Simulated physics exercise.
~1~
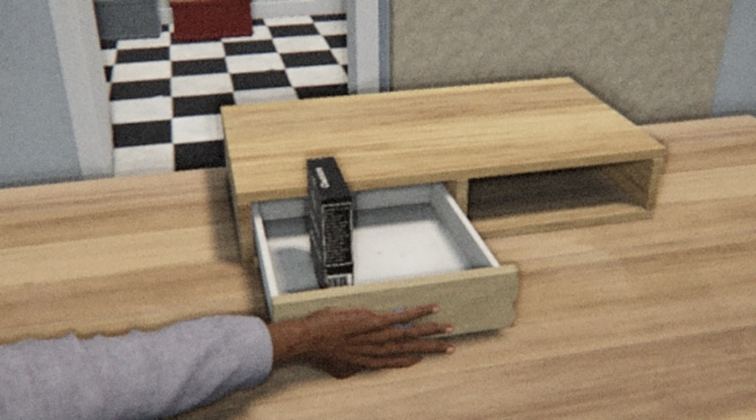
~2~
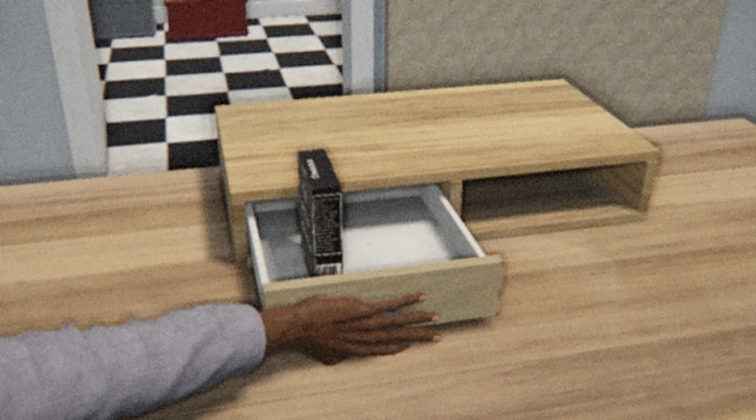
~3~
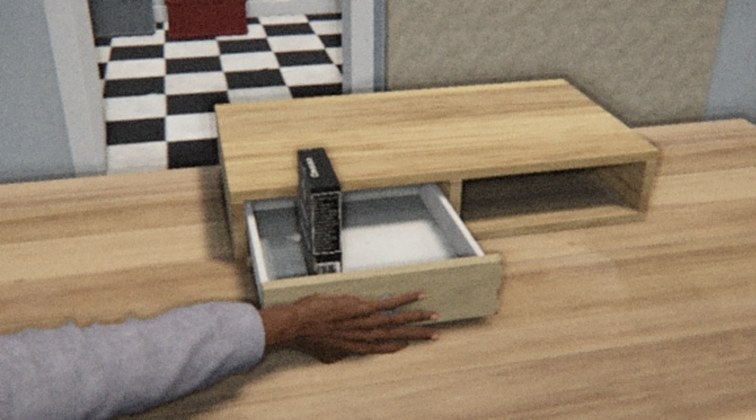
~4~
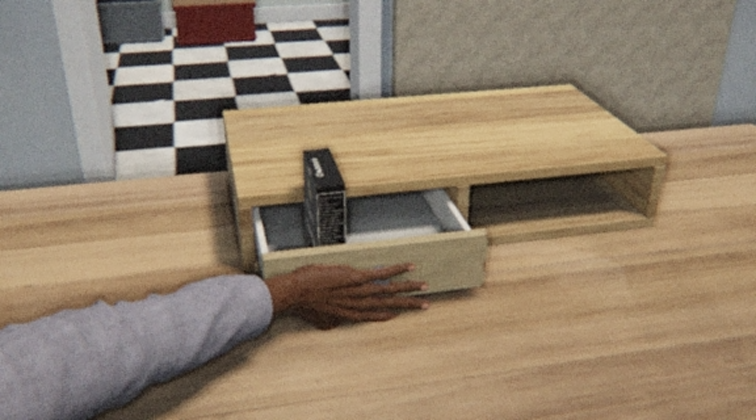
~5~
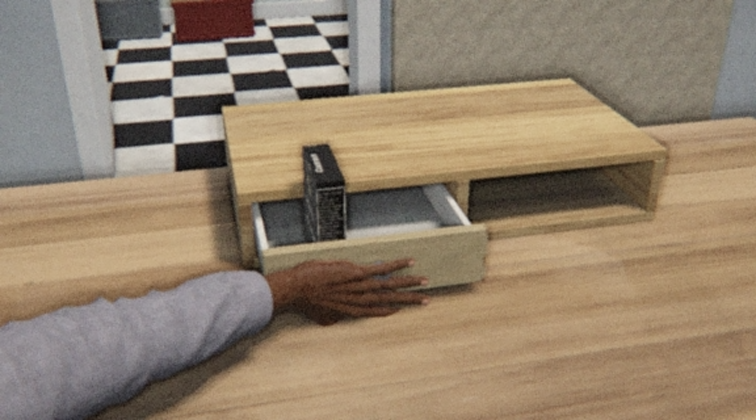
On a wooden table, with a black and white checkered floor visible behind, a low wooden chest sits with its left drawer pulled open and an empty compartment on the right. A black packet stands upright in the left part of the drawer, rising above its sides. A hand in a light grey sleeve reaches from the left and rests against the drawer front. The drawer slides a little way inward, pauses, then moves in somewhat further with the packet still upright. It ends partly open, the hand still at its front and the packet standing near the chest's top edge.
